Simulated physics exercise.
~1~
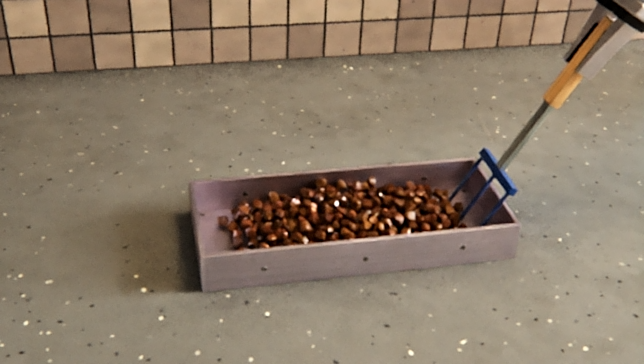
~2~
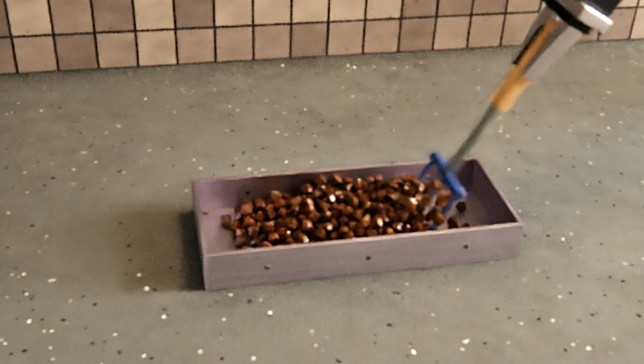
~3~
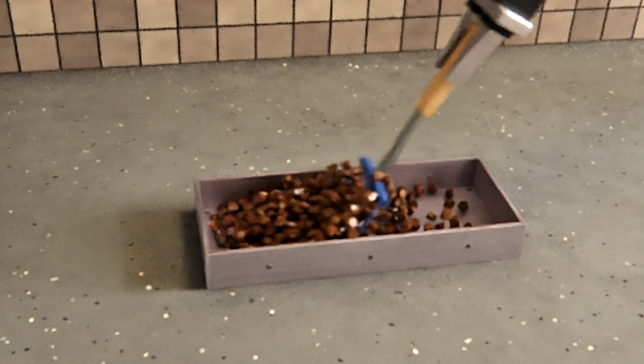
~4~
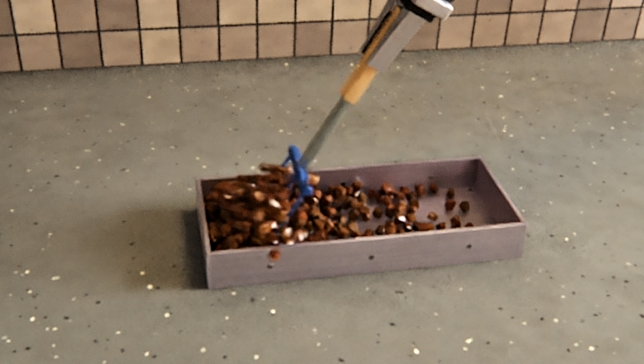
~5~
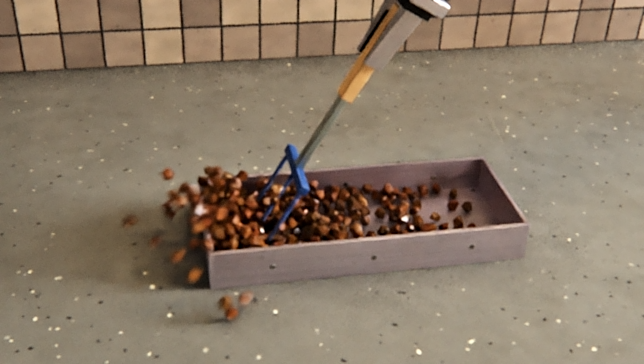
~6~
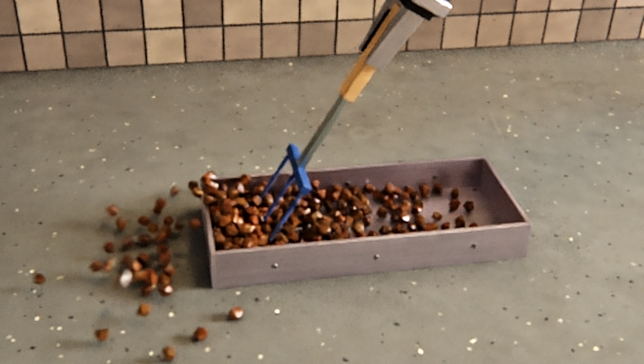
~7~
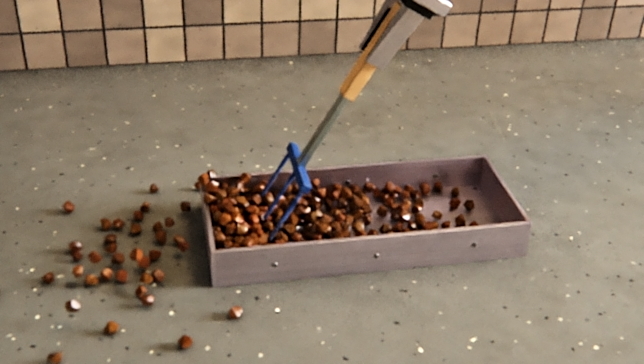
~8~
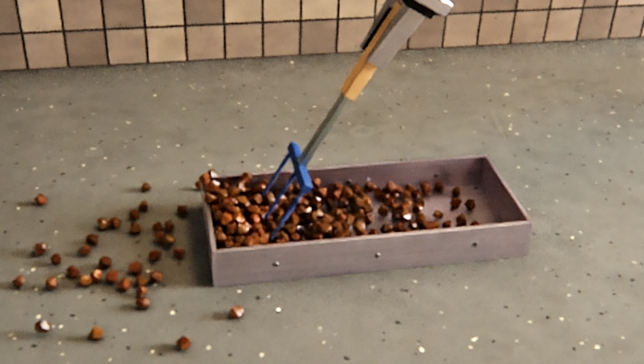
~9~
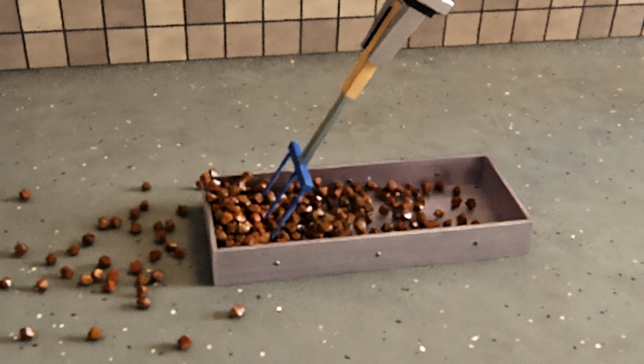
At first, a robot arm holds a small blue fork at the right end of a shallow, purplish-grey trough filled with brown pellets, set on a speckled grey surface. The arm sweeps the fork to the left, pushing the pellets ahead of it and leaving only a few scattered behind. They pile up against the left end, and some burst over the wall as the fork stops short of it. The spilled pellets drop and roll outward across the surface. At the end, the fork stays still among the pellets, most remain in the trough, and a modest scattering lies to its left.
